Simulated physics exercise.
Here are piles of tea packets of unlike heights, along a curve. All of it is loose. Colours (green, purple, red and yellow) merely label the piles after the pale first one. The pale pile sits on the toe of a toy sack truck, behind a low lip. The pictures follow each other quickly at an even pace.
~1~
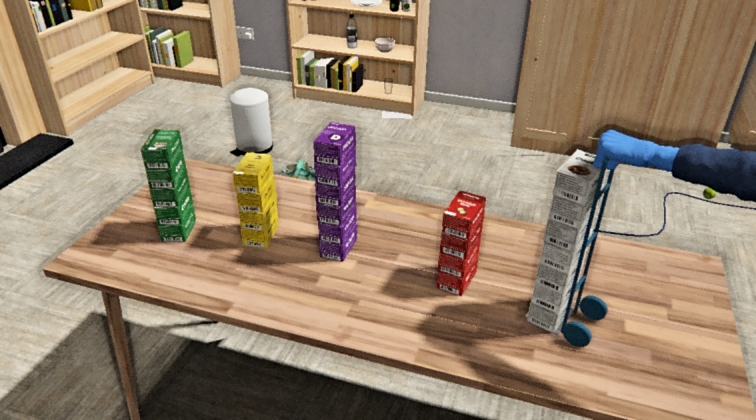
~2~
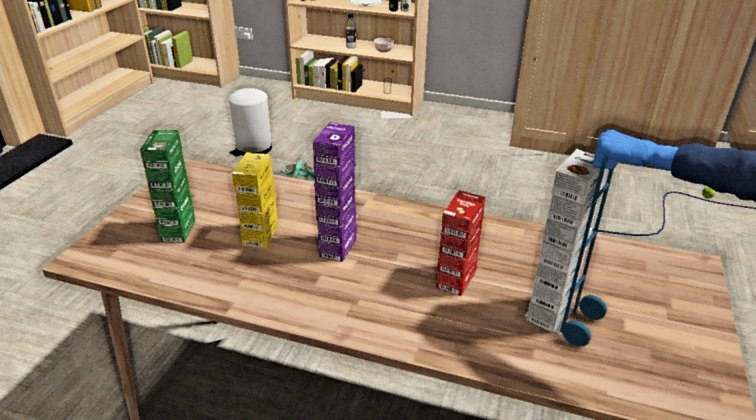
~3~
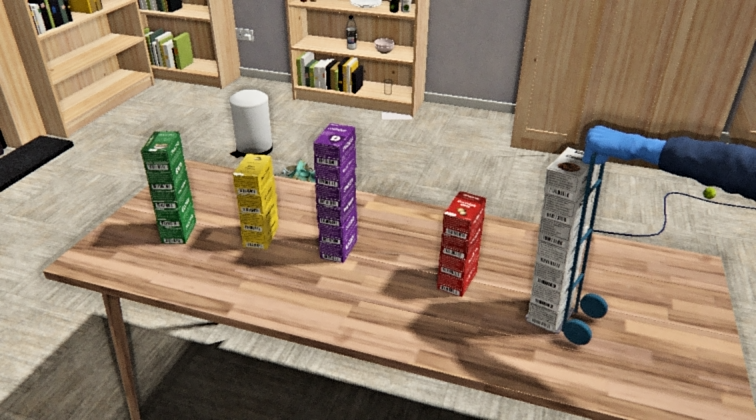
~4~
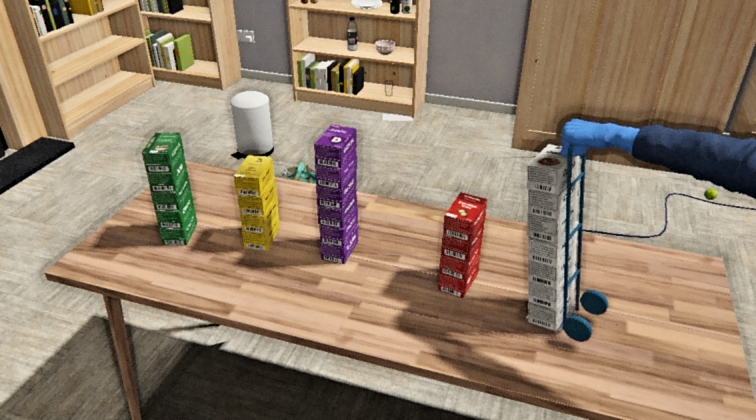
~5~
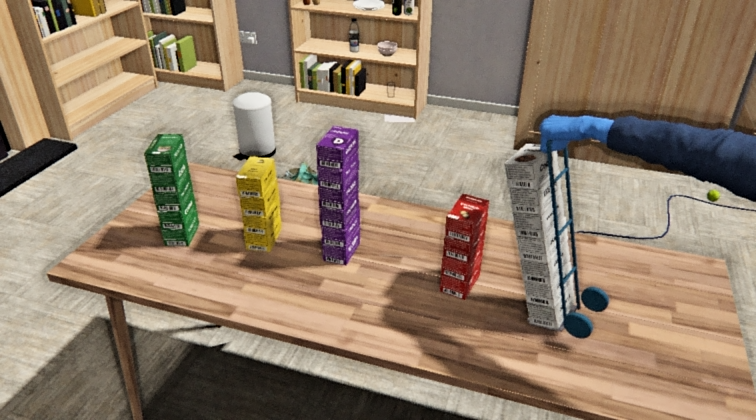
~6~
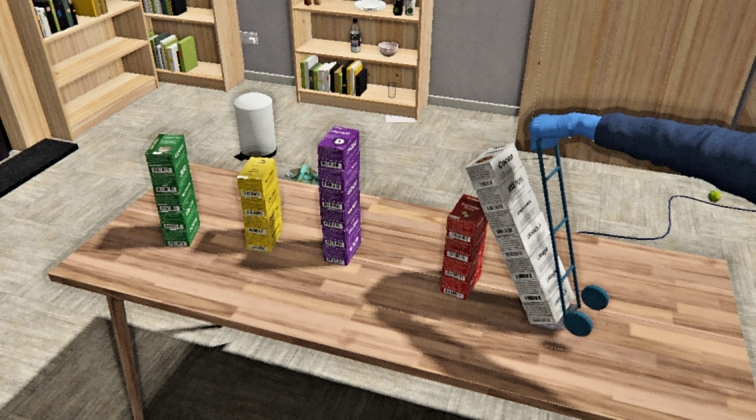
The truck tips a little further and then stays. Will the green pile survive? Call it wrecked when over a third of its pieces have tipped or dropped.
That pile keeps nearly all its pieces up.
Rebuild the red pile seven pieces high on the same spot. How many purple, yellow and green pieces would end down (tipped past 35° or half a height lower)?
Pile by pile, purple 5, yellow 4, green 5.
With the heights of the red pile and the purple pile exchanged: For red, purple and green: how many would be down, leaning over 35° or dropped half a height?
By colour: Red 6, purple 3, green 0.
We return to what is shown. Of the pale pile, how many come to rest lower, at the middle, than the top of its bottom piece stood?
5 pale pieces.
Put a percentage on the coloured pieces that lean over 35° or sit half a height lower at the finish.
It is close to 15 per cent.
Just after the last frame, 7 of the pale pile down; none of the 5 green packets down (0 of 19 in all colours); top green packet unmoved; top red packet moved half its height.
A moment on, 7 of the pale pile down; none of the 5 green packets down (3 of 19 in all colours); top green packet unmoved; top red packet tilted well over, about its own height lower.
When it is over, 7 of the pale pile down; none of the 5 green packets down (3 of 19 in all colours); top green packet unmoved; top red packet on its side. In pixels of the last frame, middles, top green packet near (167, 153), top red packet near (382, 246).
